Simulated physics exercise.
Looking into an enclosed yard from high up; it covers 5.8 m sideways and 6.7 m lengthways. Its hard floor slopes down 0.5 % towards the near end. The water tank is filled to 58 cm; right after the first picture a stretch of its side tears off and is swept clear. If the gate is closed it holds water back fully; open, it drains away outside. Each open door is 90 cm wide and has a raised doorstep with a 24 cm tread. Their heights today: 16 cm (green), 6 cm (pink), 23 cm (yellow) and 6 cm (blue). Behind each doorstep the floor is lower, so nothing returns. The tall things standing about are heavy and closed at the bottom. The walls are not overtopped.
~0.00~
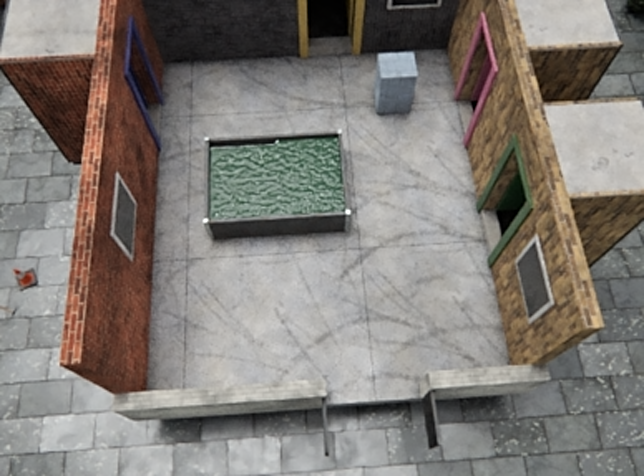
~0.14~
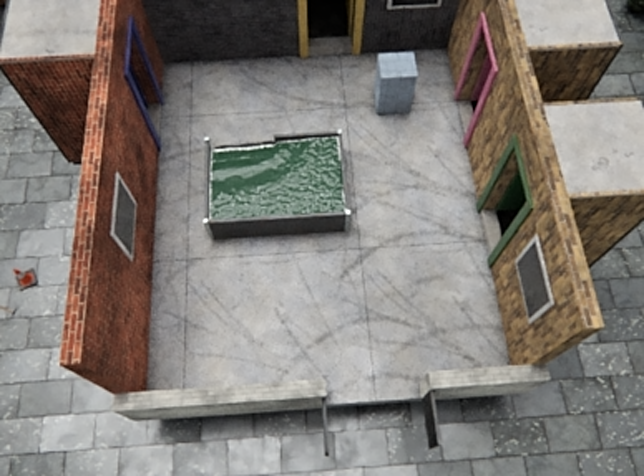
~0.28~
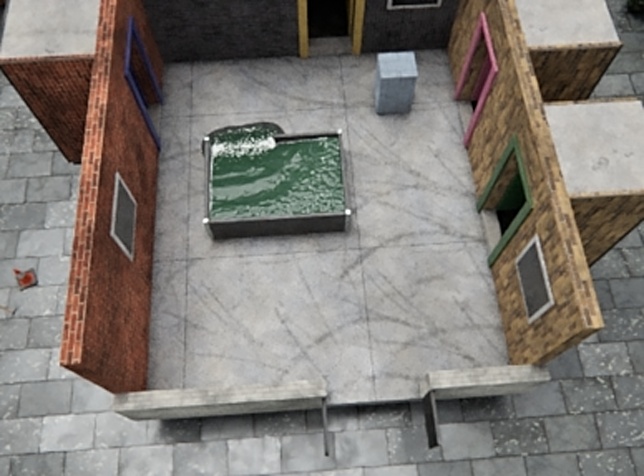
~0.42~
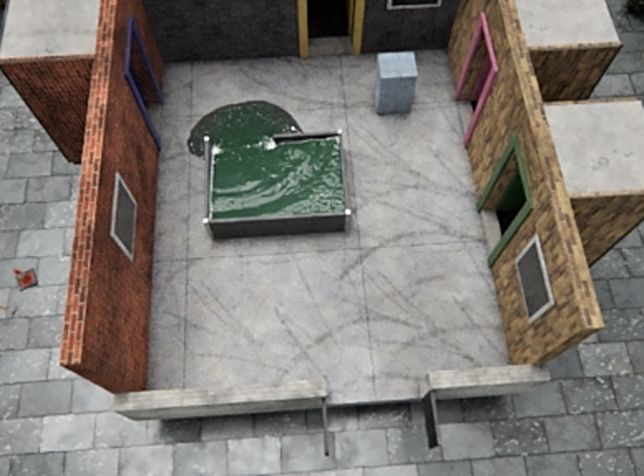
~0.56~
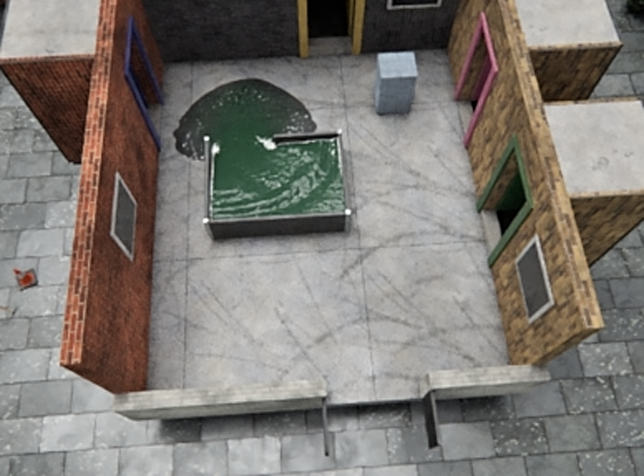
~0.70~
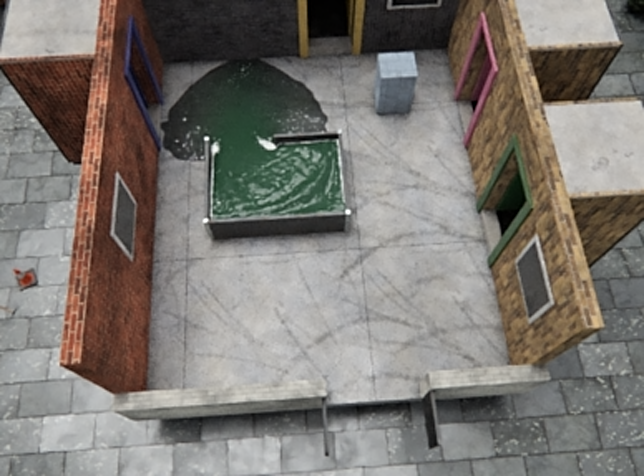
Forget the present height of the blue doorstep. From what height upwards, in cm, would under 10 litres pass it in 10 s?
Some 17 cm above the ground.
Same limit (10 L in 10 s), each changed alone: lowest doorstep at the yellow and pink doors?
About 9.0 cm at yellow and 6.5 cm at pink.
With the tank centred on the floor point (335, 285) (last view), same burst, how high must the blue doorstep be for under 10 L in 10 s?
About 11.5 cm.
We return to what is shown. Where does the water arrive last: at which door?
Last comes the green one.
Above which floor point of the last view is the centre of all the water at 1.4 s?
Near (260, 157).
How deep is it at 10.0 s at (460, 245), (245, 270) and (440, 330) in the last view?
About 3, 1 and 6 cm.
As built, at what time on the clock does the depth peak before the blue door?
At about 2.8 s.
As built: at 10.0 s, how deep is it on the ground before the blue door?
Roughly 7.5 cm deep.
After 1.4 s water covers 20 % of the floor, deepest (38 cm) near (164, 64); 10 cm at the blue door, 0 litres in over its 6 cm doorstep.
After 3.0 s water covers 30 % of the floor, deepest (24 cm) near (227, 97); 18 cm at the blue door, 58 litres in over its 6 cm doorstep.
After 10.0 s water covers 90 % of the floor, deepest (10 cm) near (500, 376); 8 cm at the blue door, 187 litres in over its 6 cm doorstep.
At the blue door as built, the water arrived by 0.8 s and peaked near 18 cm at 2.8 s.
Run again over the same 10 s with other heights there, 27 litres in over 14.5 cm, 4 litres over 19.5 cm. The limit of 10 litres is kept from about 17 cm up.
